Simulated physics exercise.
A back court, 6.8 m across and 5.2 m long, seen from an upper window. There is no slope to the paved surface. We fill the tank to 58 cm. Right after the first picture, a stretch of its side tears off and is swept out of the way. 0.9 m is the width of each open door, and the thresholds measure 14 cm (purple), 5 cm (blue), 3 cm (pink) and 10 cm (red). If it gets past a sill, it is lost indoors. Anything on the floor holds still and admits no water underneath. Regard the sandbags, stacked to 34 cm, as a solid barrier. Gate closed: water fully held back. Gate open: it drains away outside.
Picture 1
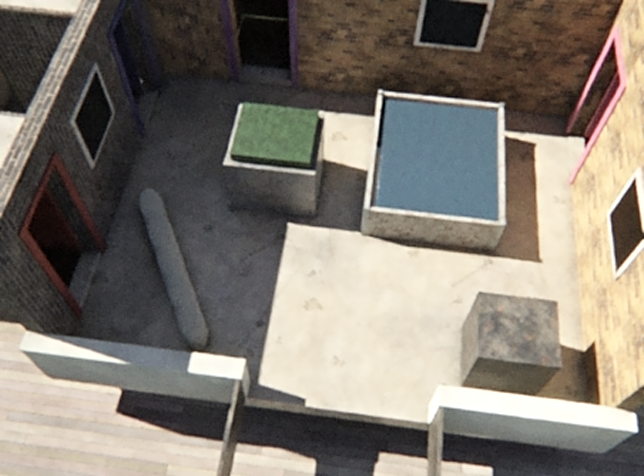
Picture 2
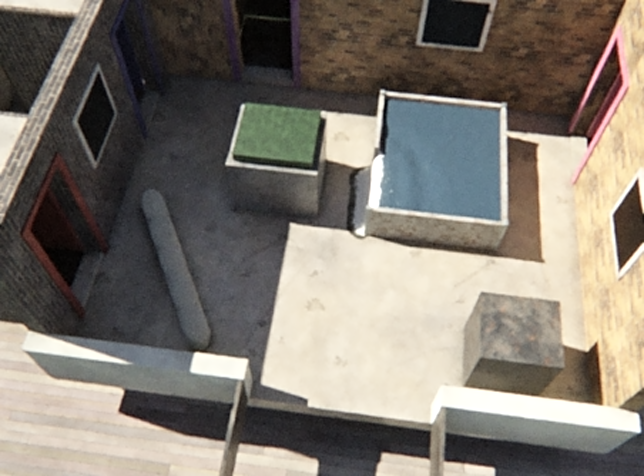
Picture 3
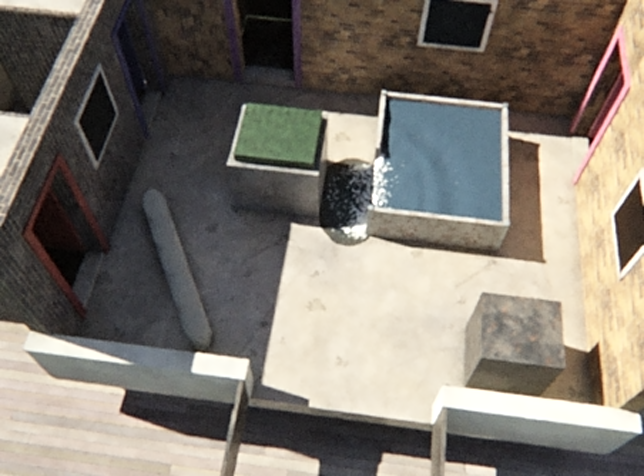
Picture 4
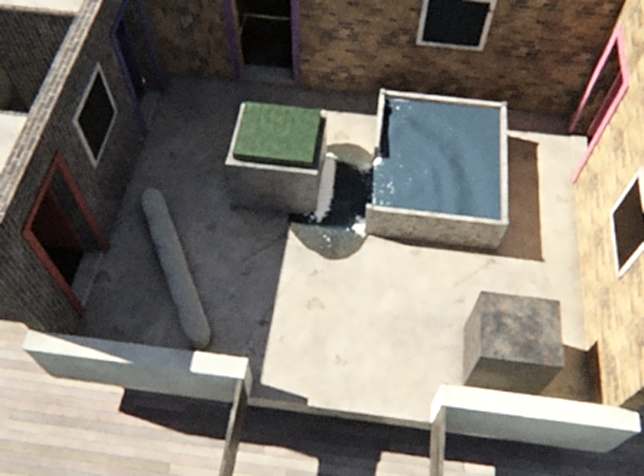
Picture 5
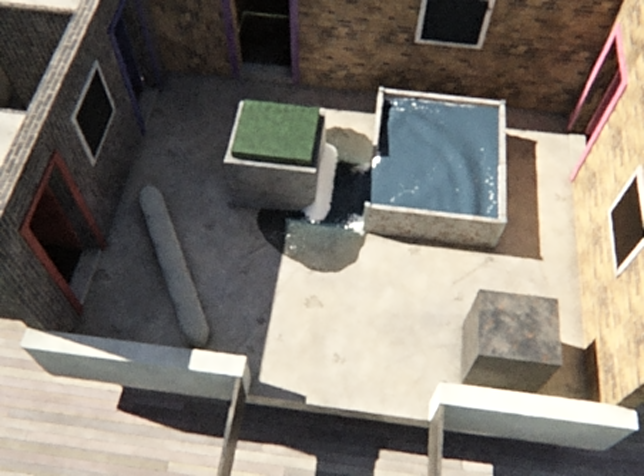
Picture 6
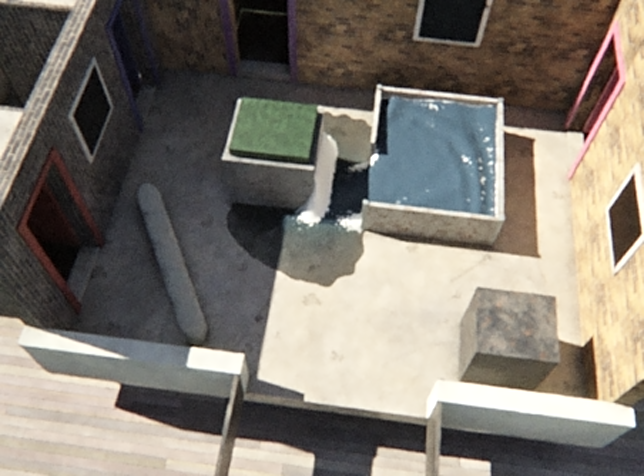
To begin with, a full, still tank of blue water stands in a walled paved court beside a green-topped block. Then its left side opens and water pours out toward the block, splashing against it. The puddle widens across the paving toward the front and left while ripples cross the tank.
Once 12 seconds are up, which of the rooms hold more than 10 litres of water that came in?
Result: The purple door will undershoot the limit, the blue door will overshoot the limit, the pink door will overshoot the limit, the red door will undershoot the limit.
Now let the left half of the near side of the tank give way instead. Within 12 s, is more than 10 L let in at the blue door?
Then blue does not exceed it.
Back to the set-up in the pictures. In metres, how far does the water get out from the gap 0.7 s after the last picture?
It's close to 3.0 metres.
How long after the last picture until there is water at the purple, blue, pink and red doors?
So purple at 0.6 s, blue at 2.4 s, pink at 2.6 s, and red at 2.4 s.
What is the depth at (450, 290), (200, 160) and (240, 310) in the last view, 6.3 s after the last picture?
About 0, 6 and 7 cm respectively.
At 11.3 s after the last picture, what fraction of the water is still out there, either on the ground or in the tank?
That would be close to 68 per cent.
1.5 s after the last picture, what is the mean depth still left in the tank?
Depth, averaged: Around 32 centimetres.
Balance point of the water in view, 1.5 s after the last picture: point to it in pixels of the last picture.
Centre: Approx. (376, 189) px.
Then, 0.7 s after the last picture water covers 25 % of the floor and is deepest (47 cm) near (326, 197); purple door 3 cm at the sill, 0 L in, blue door not reached, pink door not reached, red door not reached.
Then, 1.5 s after the last picture water covers 40 % of the floor and is deepest (36 cm) near (328, 187); purple door 7 cm at the sill, 0 L in, blue door not reached, pink door not reached, red door not reached.
Then, 2.8 s after the last picture water covers 60 % of the floor and is deepest (25 cm) near (328, 187); purple door 8 cm at the sill, 0 L in, blue door 12 cm at the sill, 1 L in, pink door 4 cm at the sill, 1 L in, red door 5 cm at the sill, 0 L in.
Then, 6.3 s after the last picture water covers 75 % of the floor and is deepest (14 cm) near (328, 187); purple door 5 cm at the sill, 0 L in, blue door 10 cm at the sill, 70 L in, pink door 6 cm at the sill, 34 L in, red door 4 cm at the sill, 0 L in.
Then, 11.3 s after the last picture water covers 95 % of the floor and is deepest (10 cm) near (66, 350); purple door 7 cm at the sill, 0 L in, blue door 6 cm at the sill, 98 L in, pink door 5 cm at the sill, 57 L in, red door 7 cm at the sill, 0 L in.
